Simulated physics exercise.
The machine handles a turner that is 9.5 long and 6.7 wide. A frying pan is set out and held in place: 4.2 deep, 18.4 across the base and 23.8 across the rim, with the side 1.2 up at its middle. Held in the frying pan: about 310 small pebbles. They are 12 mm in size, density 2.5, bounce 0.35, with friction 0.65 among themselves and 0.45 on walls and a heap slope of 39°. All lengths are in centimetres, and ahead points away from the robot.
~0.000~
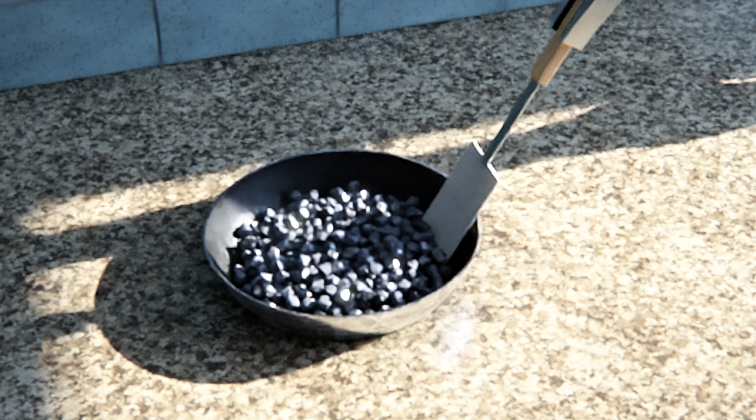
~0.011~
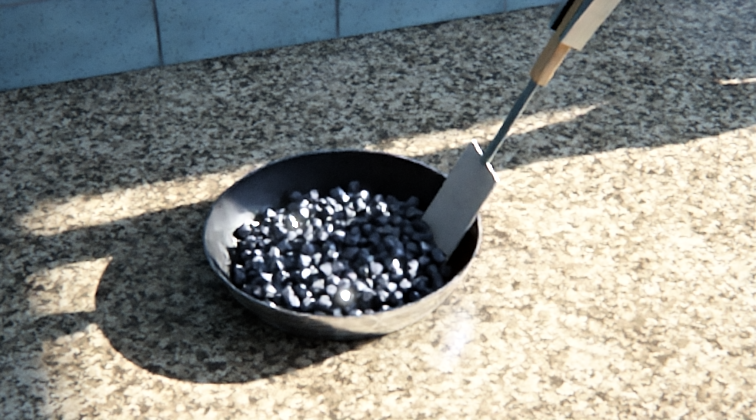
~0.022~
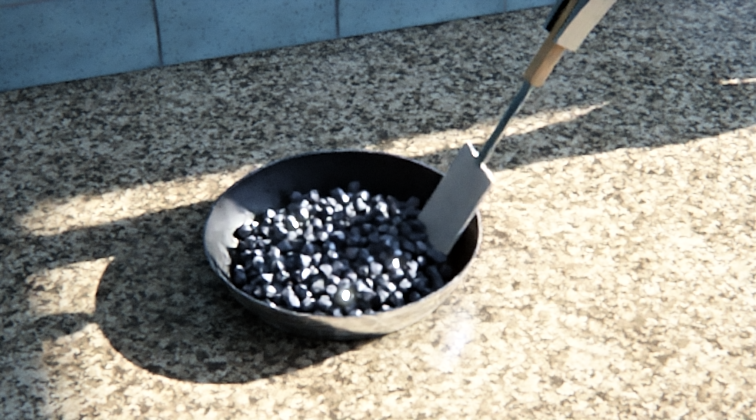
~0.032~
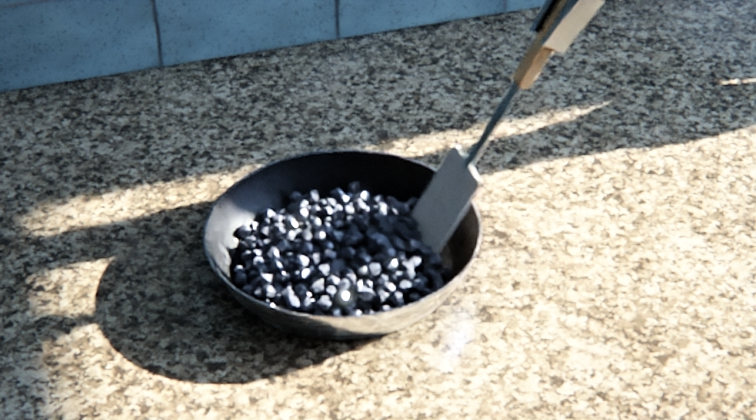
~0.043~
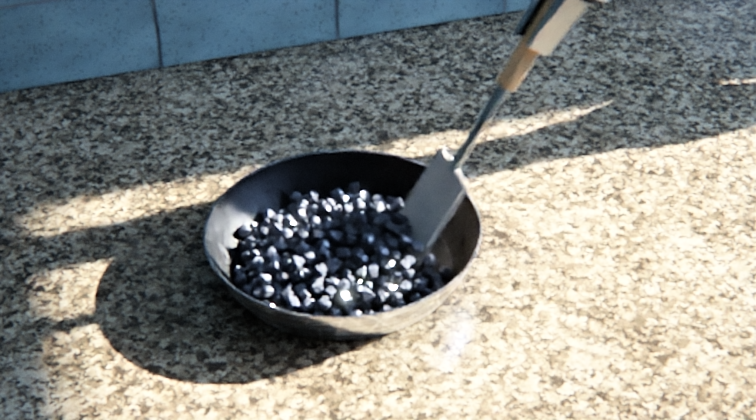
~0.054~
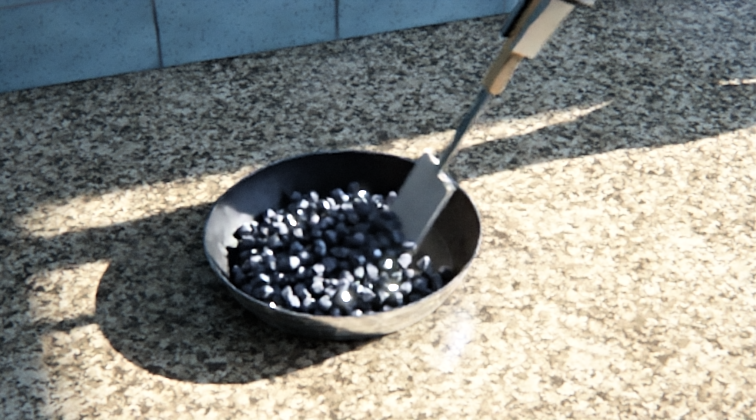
A turner held at a slant in a dark pan of small, shiny dark pebbles stayed almost still at first, then slid a short way left through them, nudging the nearby ones.
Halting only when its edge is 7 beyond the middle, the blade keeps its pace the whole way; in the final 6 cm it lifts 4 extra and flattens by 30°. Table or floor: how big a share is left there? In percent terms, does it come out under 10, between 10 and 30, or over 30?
It comes out between 10 and 30 %.
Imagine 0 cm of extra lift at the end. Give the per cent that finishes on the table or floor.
It comes to near 5 percent.
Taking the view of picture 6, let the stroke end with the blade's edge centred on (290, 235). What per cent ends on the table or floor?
About 15 per cent.
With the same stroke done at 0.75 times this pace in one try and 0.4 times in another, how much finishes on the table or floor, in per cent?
Around 15 per cent and around 5 per cent.
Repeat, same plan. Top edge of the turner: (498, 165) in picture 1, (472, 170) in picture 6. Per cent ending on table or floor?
My guess would be close to 5 per cent.
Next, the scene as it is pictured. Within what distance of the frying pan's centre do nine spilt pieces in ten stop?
About 40 cm.
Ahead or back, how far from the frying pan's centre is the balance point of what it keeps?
It sits near 3.5 centimetres ahead of centre.
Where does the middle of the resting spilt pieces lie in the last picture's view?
Close to (43, 316) in pixels.
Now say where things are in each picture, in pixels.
In the first picture, turner top edge at (486, 160), sloping 59°; upper third of the load around (350, 247), from x 240 to 445, top at y 190; 310 in the frying pan.
In the second picture, turner top edge at (485, 160), sloping 59°; upper third of the load around (350, 247), from x 240 to 445, top at y 190.
In the third picture, turner top edge at (480, 161), sloping 59°; upper third of the load around (352, 247), from x 240 to 445, top at y 190.
In the fourth picture, turner top edge at (469, 163), sloping 59°; upper third of the load around (352, 247), from x 240 to 445, top at y 190.
In the fifth picture, turner top edge at (454, 166), sloping 59°; upper third of the load around (349, 244), from x 240 to 445, top at y 190.
In the sixth picture, turner top edge at (439, 169), sloping 59°; upper third of the load around (349, 241), from x 240 to 445, top at y 190; 310 in the frying pan.
After 0.08 s, sloping 59°, highest piece 6 above the table; 310 in the frying pan.
After 0.11 s, sloping 50°, highest piece 7 above the table; 310 in the frying pan.
After 0.32 s, sloping 29°, highest piece 11 above the table; 254 in the frying pan, 51 on the table or floor, 5 on the blade or in flight.
After 1.37 s, sloping 29°, highest piece 4 above the table; 254 in the frying pan, 56 on the table or floor.
At rest, 254 in the frying pan, 56 on the table or floor. That is 18 % on the table or floor.
